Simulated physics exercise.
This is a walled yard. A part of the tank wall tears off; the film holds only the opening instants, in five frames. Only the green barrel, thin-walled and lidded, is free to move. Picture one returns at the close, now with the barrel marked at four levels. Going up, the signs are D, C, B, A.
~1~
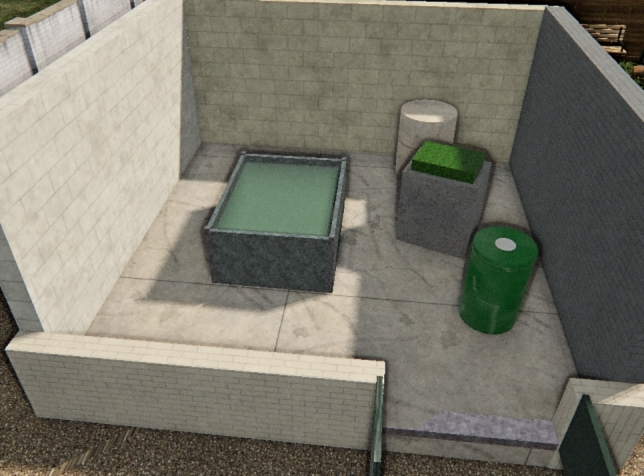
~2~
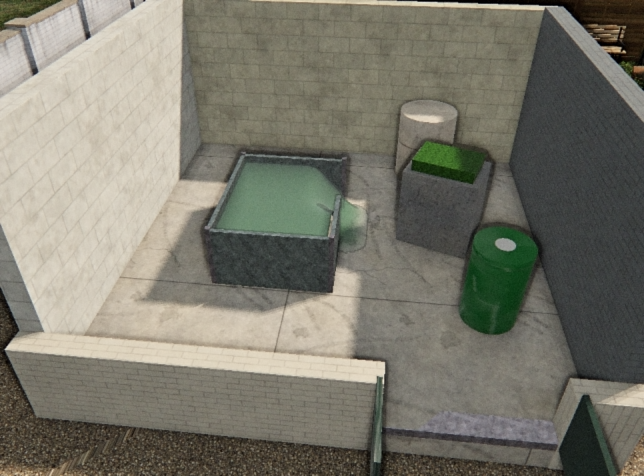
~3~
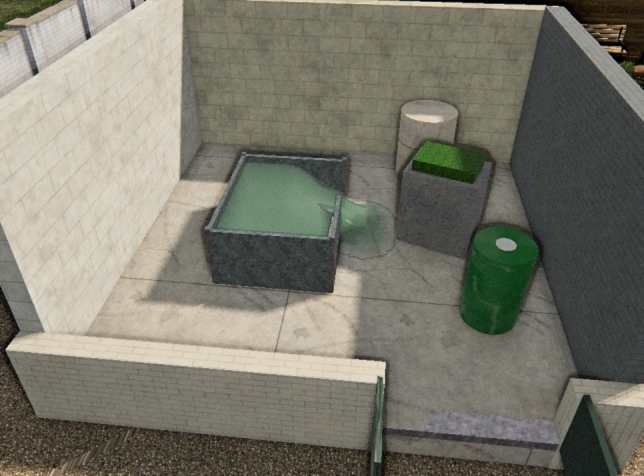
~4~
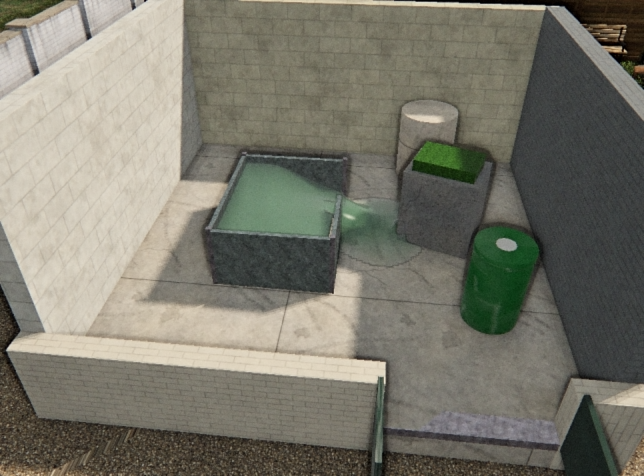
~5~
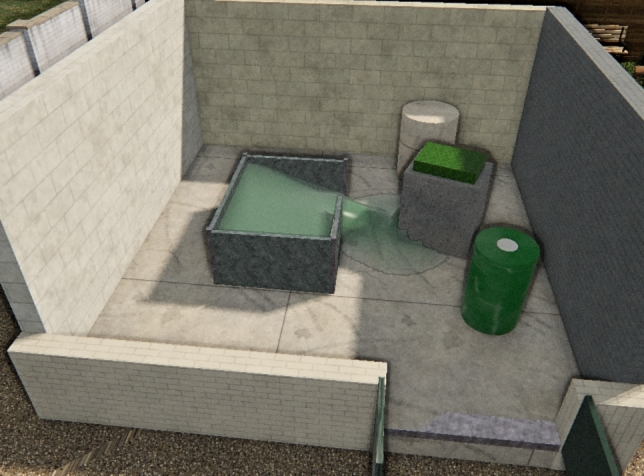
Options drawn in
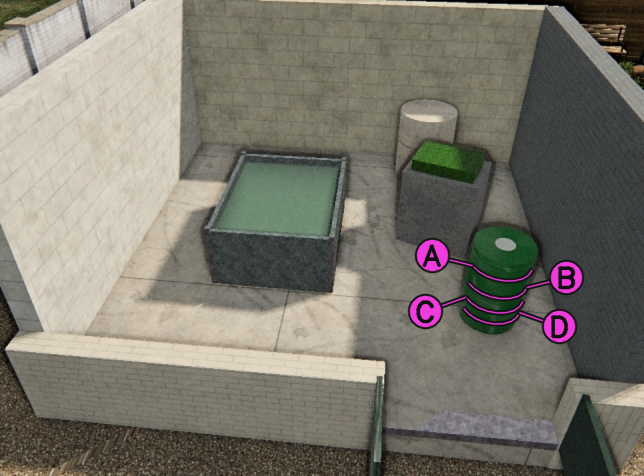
Green water pours from the right side of a stone tank and spreads across the yard floor.
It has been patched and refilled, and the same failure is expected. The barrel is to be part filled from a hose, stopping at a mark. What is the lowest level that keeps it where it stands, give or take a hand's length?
Choose D.
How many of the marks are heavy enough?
All of the four.
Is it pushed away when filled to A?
No, that is safe.
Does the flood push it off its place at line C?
No.
On the marked copy, A at (505, 281); B at (500, 298); C at (497, 312); D at (494, 324); from the bottom up D, C, B, A.
If A is chosen, it does not move.
If B is chosen, it does not move.
If C is chosen, it does not move.
If D is chosen, it does not move.
